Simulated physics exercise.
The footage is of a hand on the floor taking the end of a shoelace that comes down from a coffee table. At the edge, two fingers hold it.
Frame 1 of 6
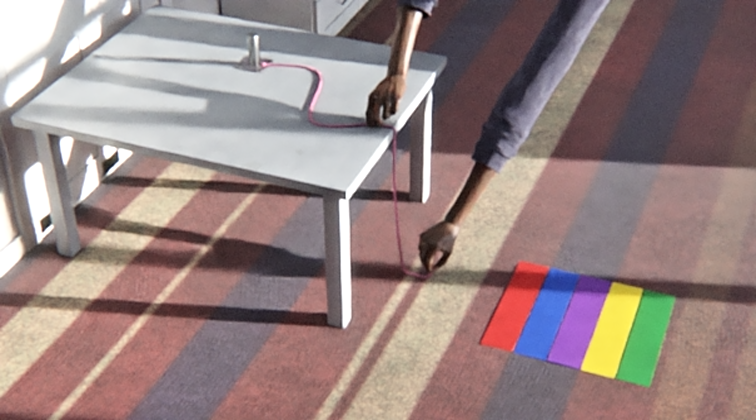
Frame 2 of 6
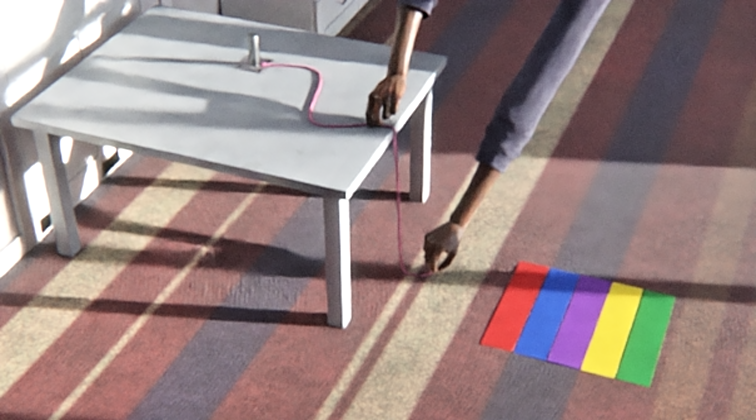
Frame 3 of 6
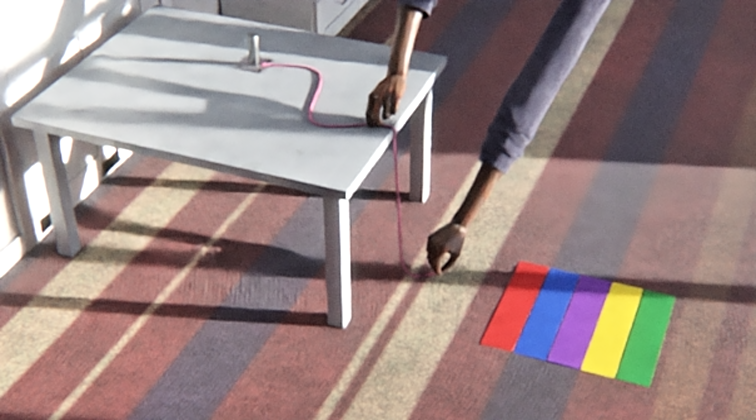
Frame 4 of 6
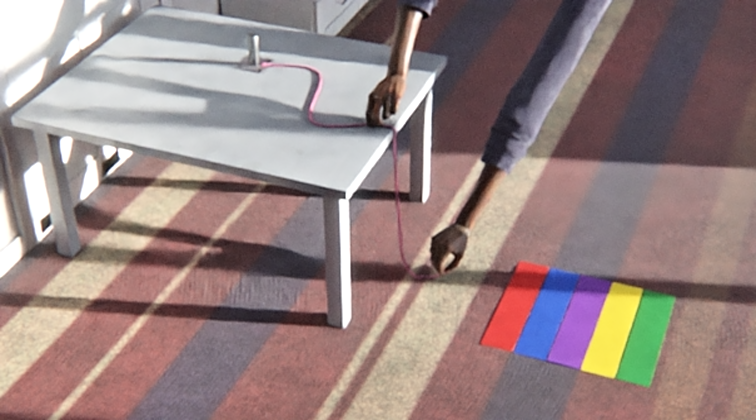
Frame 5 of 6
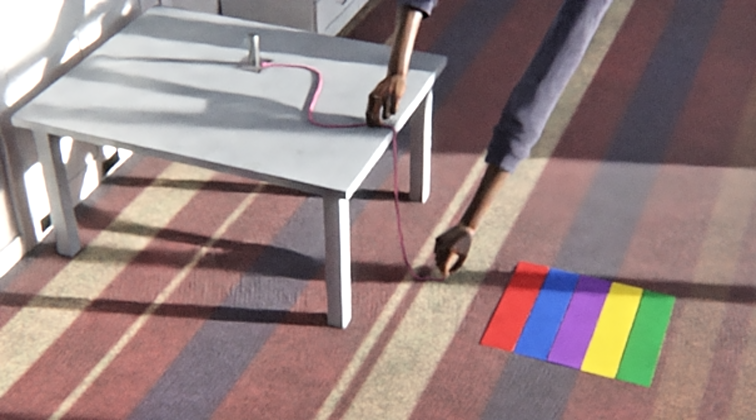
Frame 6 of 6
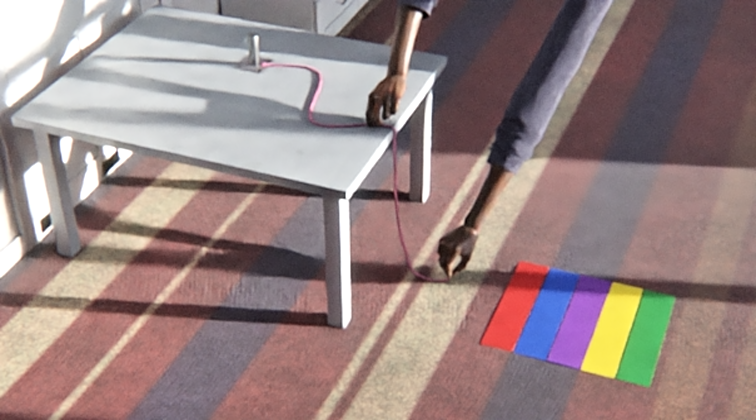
At the start, a pink cord runs across a pale table and hangs over its edge, where one hand pinches it, while another hand holds its lower end on the striped carpet. The lower hand then moves slightly right, toward the coloured strips, and the hanging cord bends into a gentle curve near the floor.
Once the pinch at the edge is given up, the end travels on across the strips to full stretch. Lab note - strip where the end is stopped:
Yellow strip.
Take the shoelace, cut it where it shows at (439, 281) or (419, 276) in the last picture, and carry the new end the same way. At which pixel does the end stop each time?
First try: Near (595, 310). Second try: Near (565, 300).
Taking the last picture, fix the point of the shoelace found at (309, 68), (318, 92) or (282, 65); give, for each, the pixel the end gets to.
Going through the three tries, you get (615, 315), (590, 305) and (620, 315).
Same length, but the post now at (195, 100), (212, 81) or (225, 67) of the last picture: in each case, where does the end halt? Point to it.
Around (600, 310), (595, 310) and (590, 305).
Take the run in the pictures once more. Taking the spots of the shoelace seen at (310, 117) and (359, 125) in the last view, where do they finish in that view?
(385, 108) for the first, (429, 140) for the second.
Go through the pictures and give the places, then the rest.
End (433, 269); red (503, 332); blue (536, 340); purple (569, 349); yellow (603, 357); green (638, 366), in the first frame.
End (438, 270); shoelace through (294, 66) (318, 93) (323, 126) (394, 134) (398, 199) (401, 255), in the second frame.
End (441, 271), in the third frame.
End (444, 272); shoelace through (294, 66) (318, 93) (323, 126) (394, 134) (397, 198) (402, 255), in the fourth frame.
End (448, 273), in the fifth frame.
End (452, 274); shoelace through (294, 66) (318, 93) (323, 126) (394, 134) (396, 198) (407, 255), in the sixth frame.
A little later, end near (562, 300); over blue.
Next, end near (600, 309); over yellow.
When it is tight, end near (622, 314); over yellow. Over yellow.
